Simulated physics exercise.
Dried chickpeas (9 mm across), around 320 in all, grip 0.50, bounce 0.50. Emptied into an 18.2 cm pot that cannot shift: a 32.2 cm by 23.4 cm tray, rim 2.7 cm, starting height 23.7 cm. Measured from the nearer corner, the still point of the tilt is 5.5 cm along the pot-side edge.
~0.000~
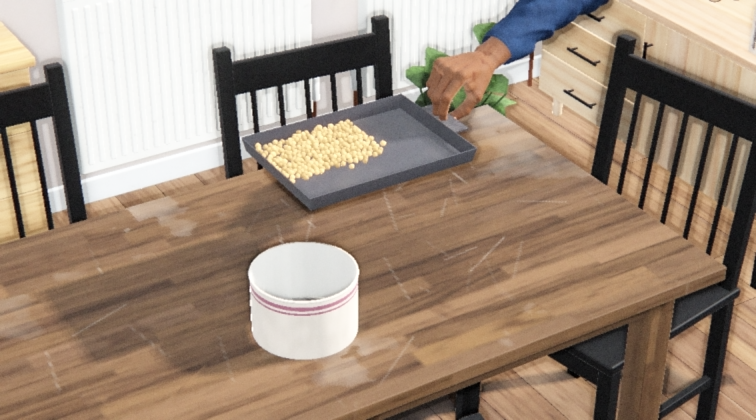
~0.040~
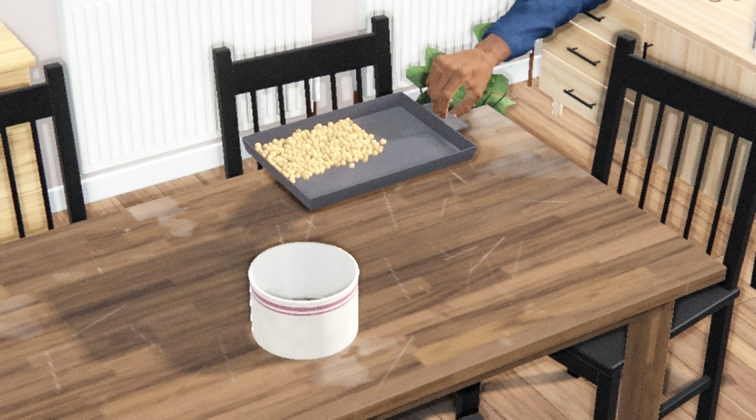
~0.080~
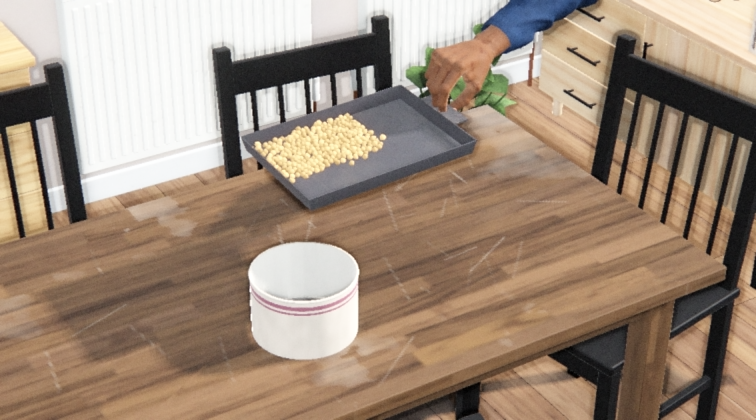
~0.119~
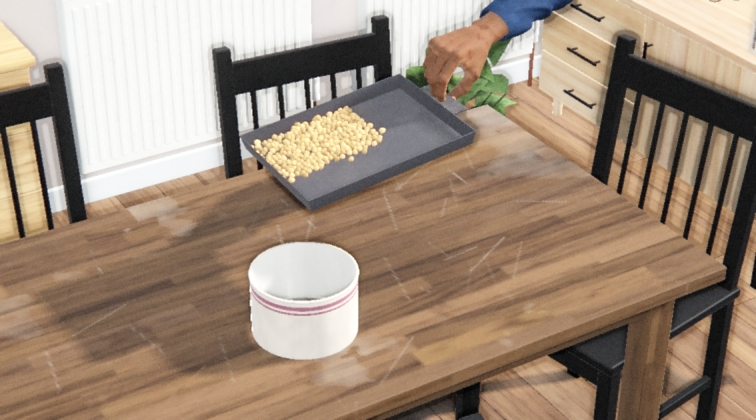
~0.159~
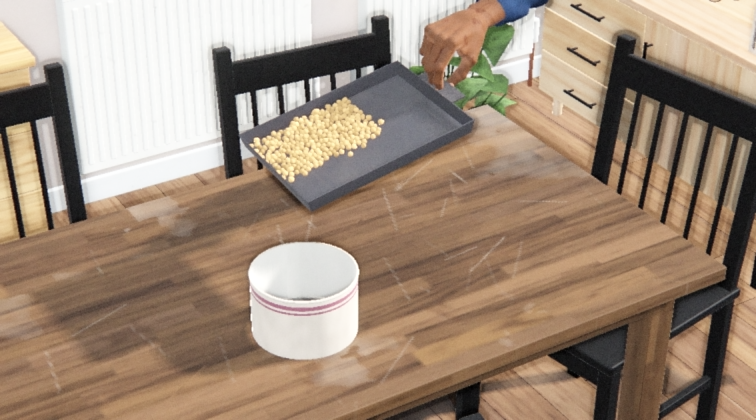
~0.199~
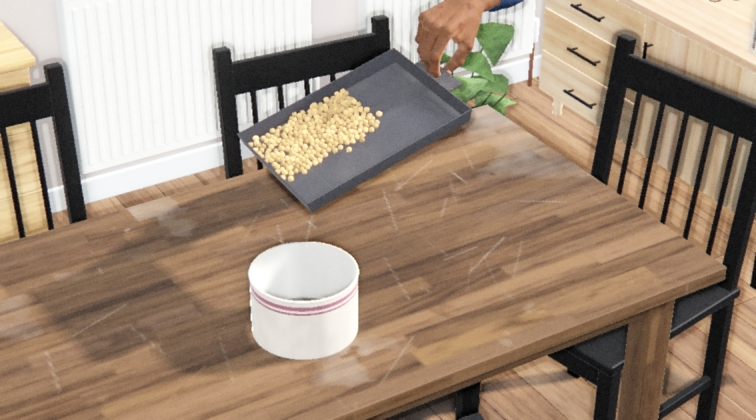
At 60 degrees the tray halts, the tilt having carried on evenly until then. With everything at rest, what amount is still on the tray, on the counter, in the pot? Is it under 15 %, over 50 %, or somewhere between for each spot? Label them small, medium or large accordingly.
Left on the tray - large, counter - small, pot - small.
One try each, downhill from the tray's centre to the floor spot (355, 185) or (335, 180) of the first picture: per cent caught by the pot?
First try: About 30 percent; second try: About 25 percent.
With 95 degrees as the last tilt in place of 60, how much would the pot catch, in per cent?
You'd end up with some 60 % in the pot.
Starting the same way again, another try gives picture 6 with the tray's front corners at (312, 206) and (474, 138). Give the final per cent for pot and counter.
You'd end with pot at 25 and counter at 10.
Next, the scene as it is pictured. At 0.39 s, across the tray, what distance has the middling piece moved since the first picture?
1 cm.
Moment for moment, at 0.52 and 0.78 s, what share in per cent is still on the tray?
100 then 95.
After 0.39 s, tilt 39 degrees; the tray holds 100 %, the pot 0 %.
After 0.52 s, tilt 54 degrees; the tray holds 100 %, the pot 0 %.
After 0.78 s, tilt 60 degrees; the tray holds 95 %, the pot 0 %.
At rest (1.7 s), tray 90 %, counter 5 %, pot 5 %.
